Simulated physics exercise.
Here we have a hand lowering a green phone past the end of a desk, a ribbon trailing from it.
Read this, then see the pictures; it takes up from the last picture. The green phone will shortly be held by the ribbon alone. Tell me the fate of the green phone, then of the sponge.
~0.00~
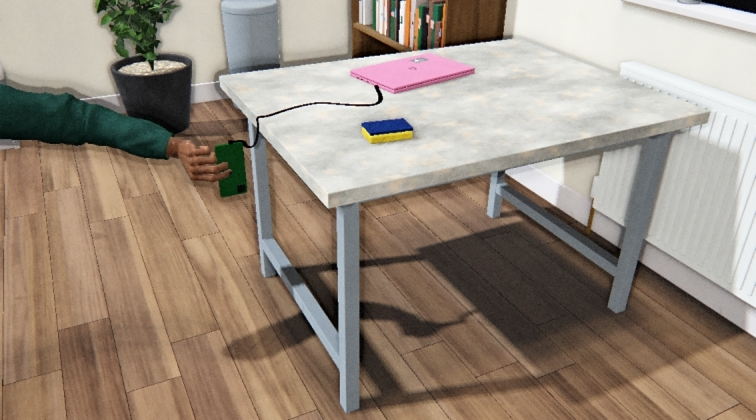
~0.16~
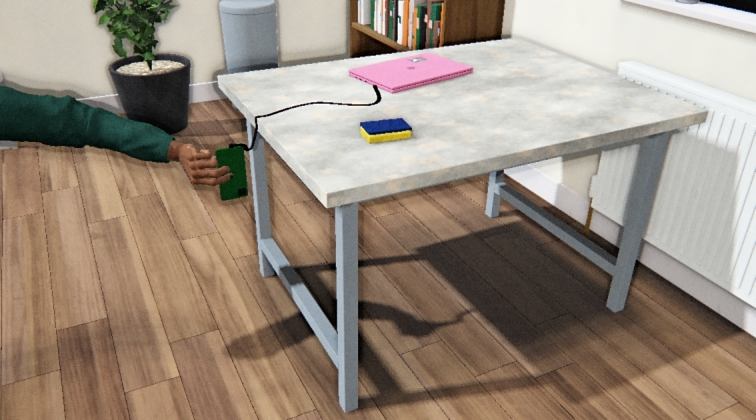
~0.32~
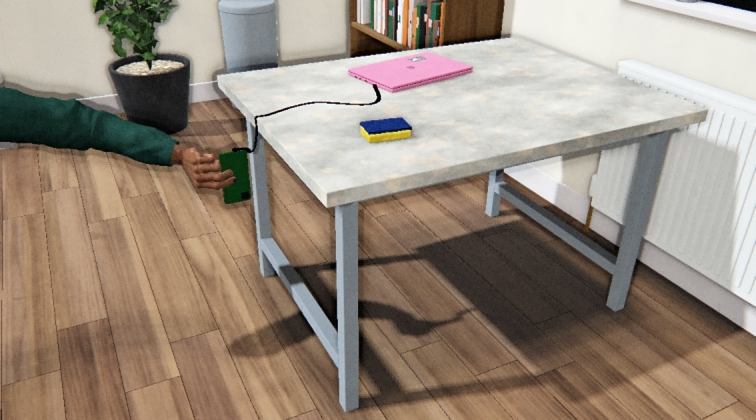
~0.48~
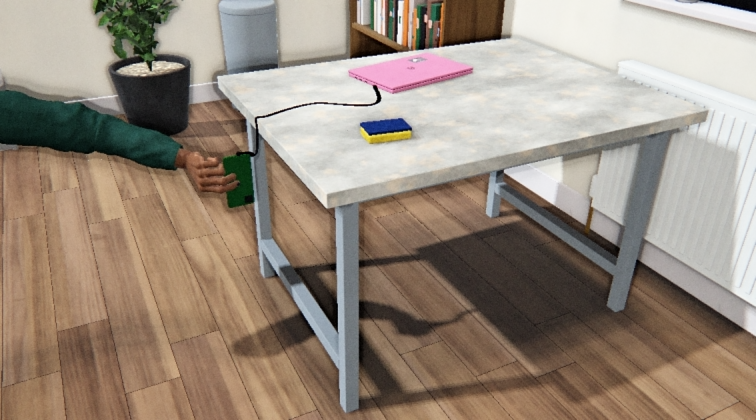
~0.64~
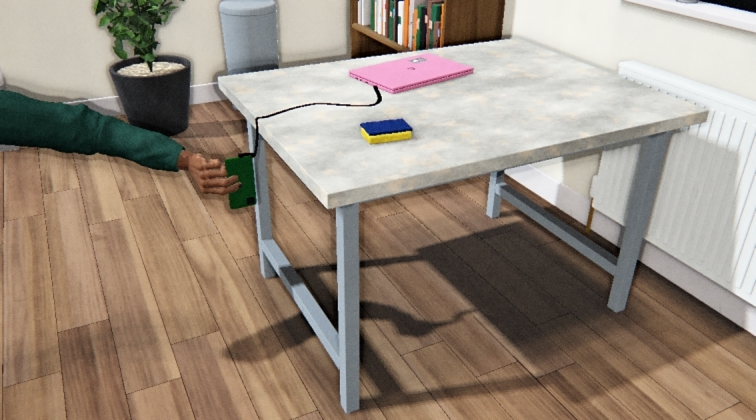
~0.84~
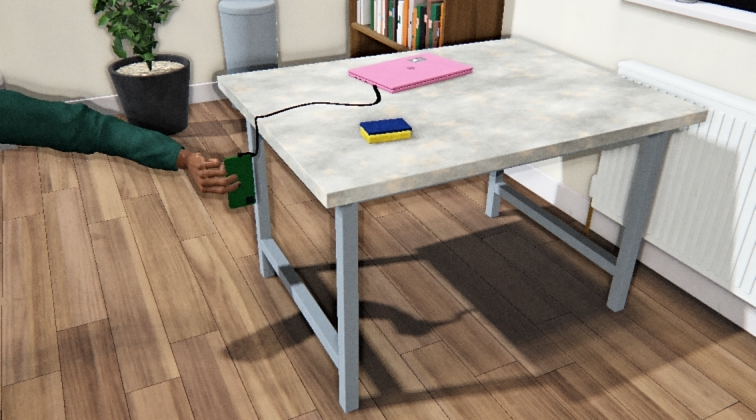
The green phone stays suspended; the sponge stays put.
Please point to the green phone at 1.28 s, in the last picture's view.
(283, 218).
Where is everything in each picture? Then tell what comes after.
In the first frame, green phone (231, 170); pink laptop (413, 69); sponge (387, 125).
In the second frame, green phone (232, 173).
In the third frame, green phone (235, 177).
In the fourth frame, green phone (239, 181); ribbon through (369, 105) (310, 104).
In the fifth frame, green phone (241, 183); ribbon through (369, 106) (310, 105).
In the sixth frame, green phone (240, 182); pink laptop (411, 68); sponge (386, 125); ribbon tied to the laptop, with little slack.
After 1.28 s, phone below the edge near (282, 219); laptop unmoved; sponge unmoved.
After 1.98 s, phone below the edge near (233, 223); laptop unmoved; sponge unmoved.
After 2.82 s, phone below the edge near (254, 212); laptop unmoved; sponge unmoved.
At rest, phone below the edge near (278, 223); laptop unmoved; sponge unmoved. The green phone hangs in the air and the sponge remains where it stands.
